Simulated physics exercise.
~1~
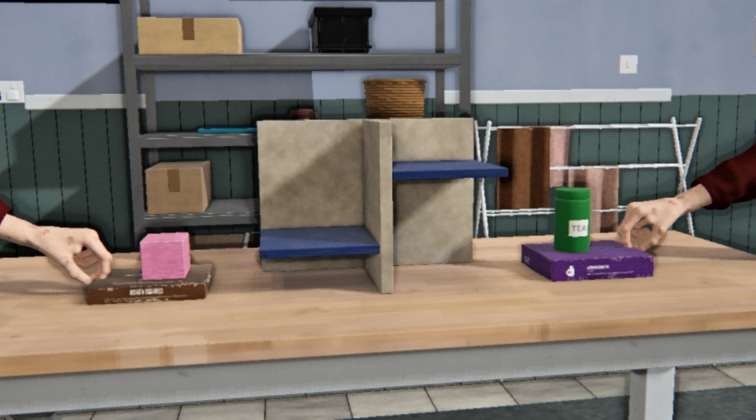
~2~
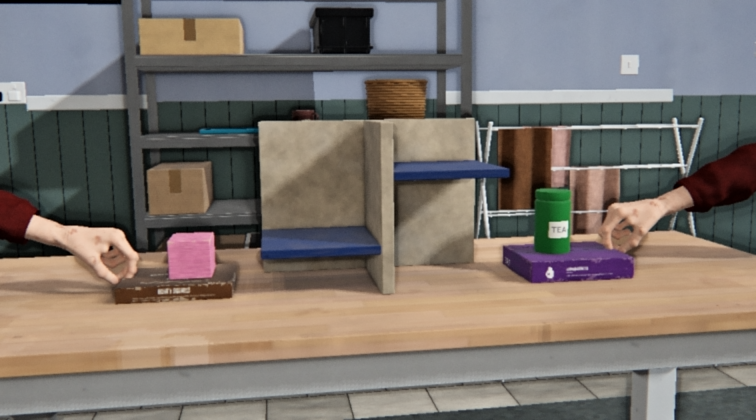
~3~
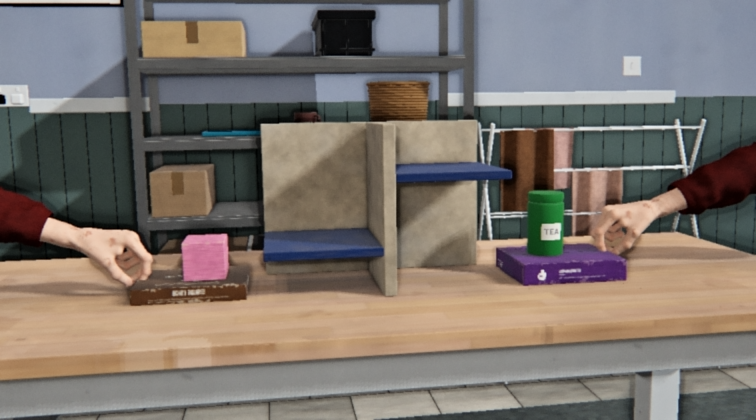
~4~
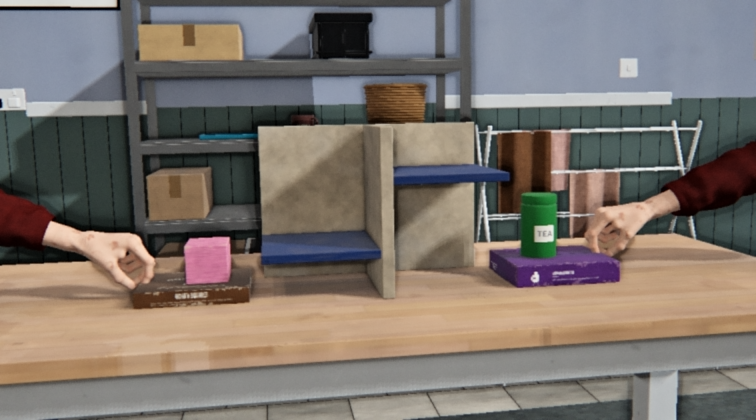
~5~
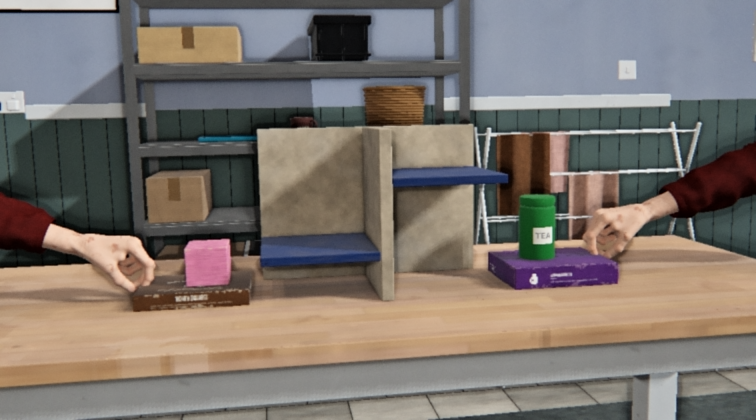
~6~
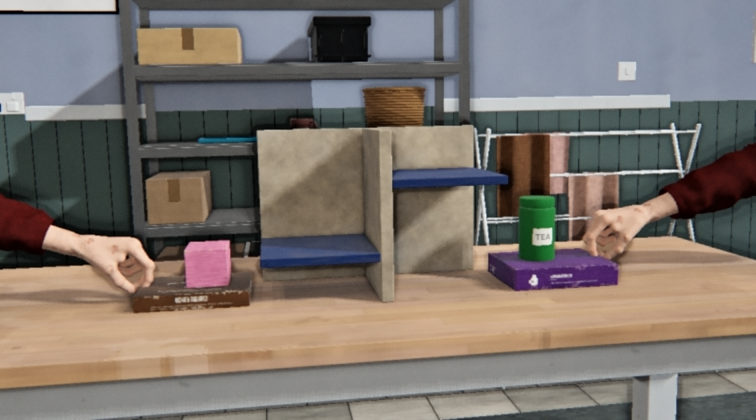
A beige divider with a blue shelf on each side, the right one higher, stands on a wooden table in a storage room, seen from the front. At left a pink block sits on a brown packet, and at right a green tea jar stands on a purple box. Two hands slide both stacks inward, then the movement becomes barely noticeable, while the camera shifts very slightly.
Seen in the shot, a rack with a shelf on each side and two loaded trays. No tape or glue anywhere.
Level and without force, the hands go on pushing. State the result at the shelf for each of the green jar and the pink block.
My prediction: Green jar: Fits under. Pink block: Bumps.
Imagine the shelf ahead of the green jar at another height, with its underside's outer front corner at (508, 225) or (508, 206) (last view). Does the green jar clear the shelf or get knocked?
Hit, free.
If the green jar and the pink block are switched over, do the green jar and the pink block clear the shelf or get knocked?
What you'd see is that the green jar is hit by the shelf; as for the pink block, it goes under freely.
Then, 0.96 s after the last picture, green jar riding along near (487, 231); pink block pushed back on its carrier near (241, 263).
Then, 1.84 s after the last picture, green jar riding along near (426, 233); pink block pushed back on its carrier near (241, 262).
Then, 2.04 s after the last picture, green jar riding along near (426, 233); pink block tipped 47° from how it was near (237, 266).
At rest, the green jar rides in untouched, near (426, 233); the pink block gets scraped off its spot, near (213, 278).
